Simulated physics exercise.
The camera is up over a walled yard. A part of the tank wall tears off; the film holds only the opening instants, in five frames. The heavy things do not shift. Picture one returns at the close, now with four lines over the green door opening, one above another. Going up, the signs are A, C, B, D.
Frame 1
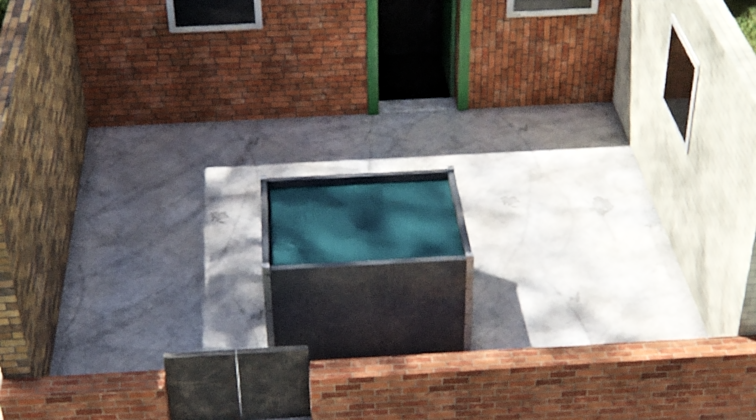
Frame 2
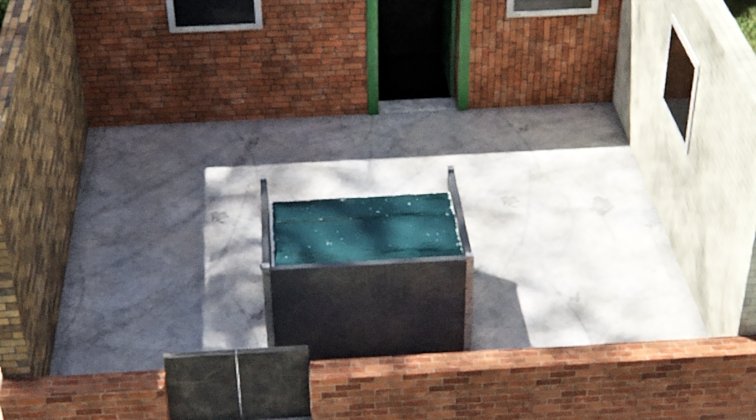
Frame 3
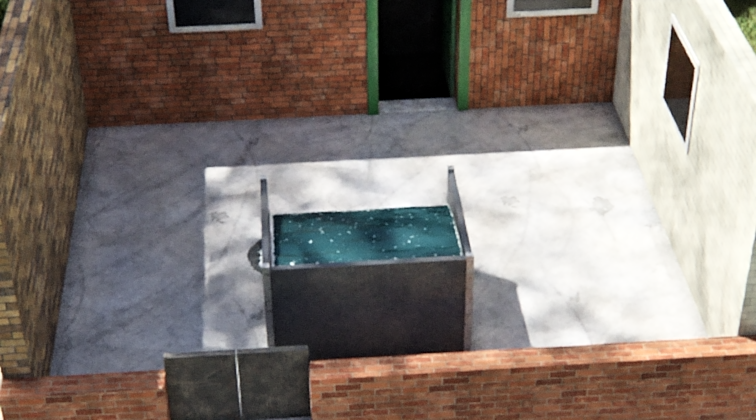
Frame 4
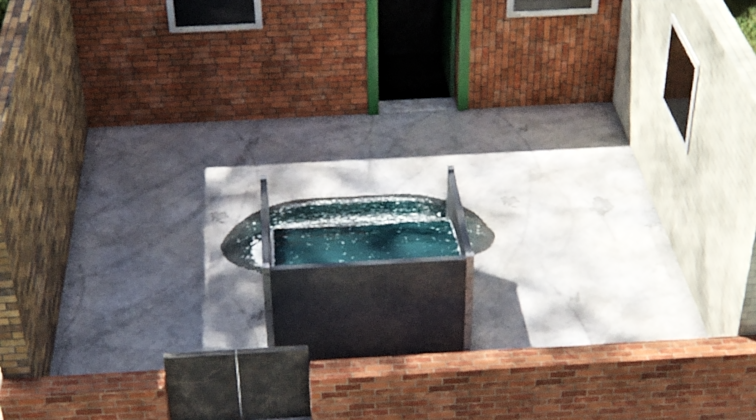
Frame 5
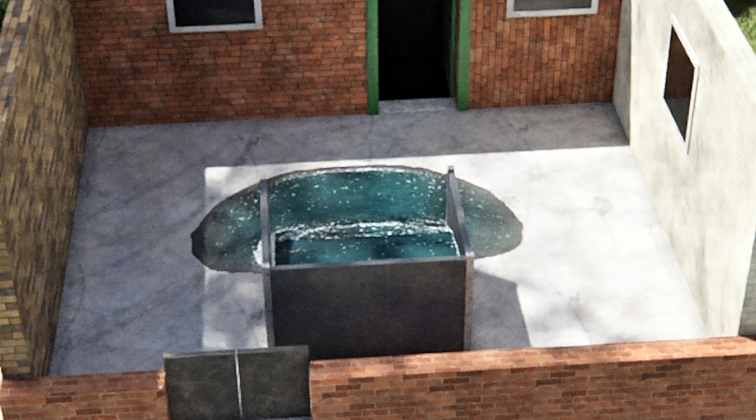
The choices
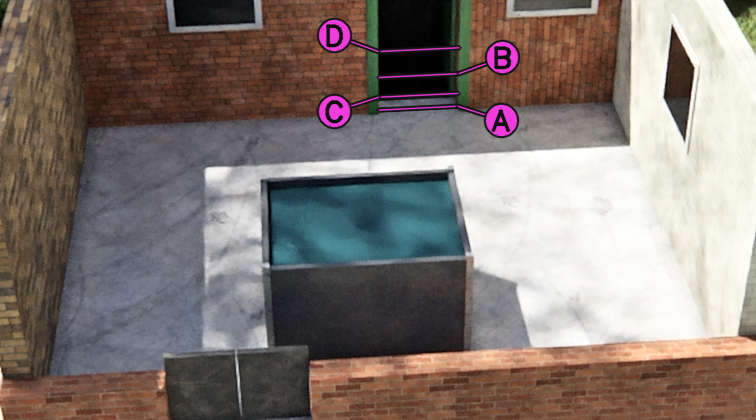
The clip shows a walled brick yard with a dark tank of teal water; the tank's far side disappears, and the water pours out behind it, spreading across the pale ground toward the green doorway and to both sides.
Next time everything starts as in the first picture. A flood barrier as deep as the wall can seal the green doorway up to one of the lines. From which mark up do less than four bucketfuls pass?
The answer is line B.
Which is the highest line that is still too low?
C it is.
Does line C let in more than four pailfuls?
Yes, it does.
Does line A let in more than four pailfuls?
Yes, that goes wrong.
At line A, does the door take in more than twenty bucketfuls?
Yes, it does.
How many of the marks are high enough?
Two of them.
In magenta, A at (418, 108); B at (418, 75); C at (418, 95); D at (418, 49); from the bottom up A, C, B, D.
Choosing A, dozens of bucketfuls pour in.
Choosing B, a splash gets over, under a bucket.
Choosing C, about 13 bucketfuls get in.
Choosing D, nothing gets over.
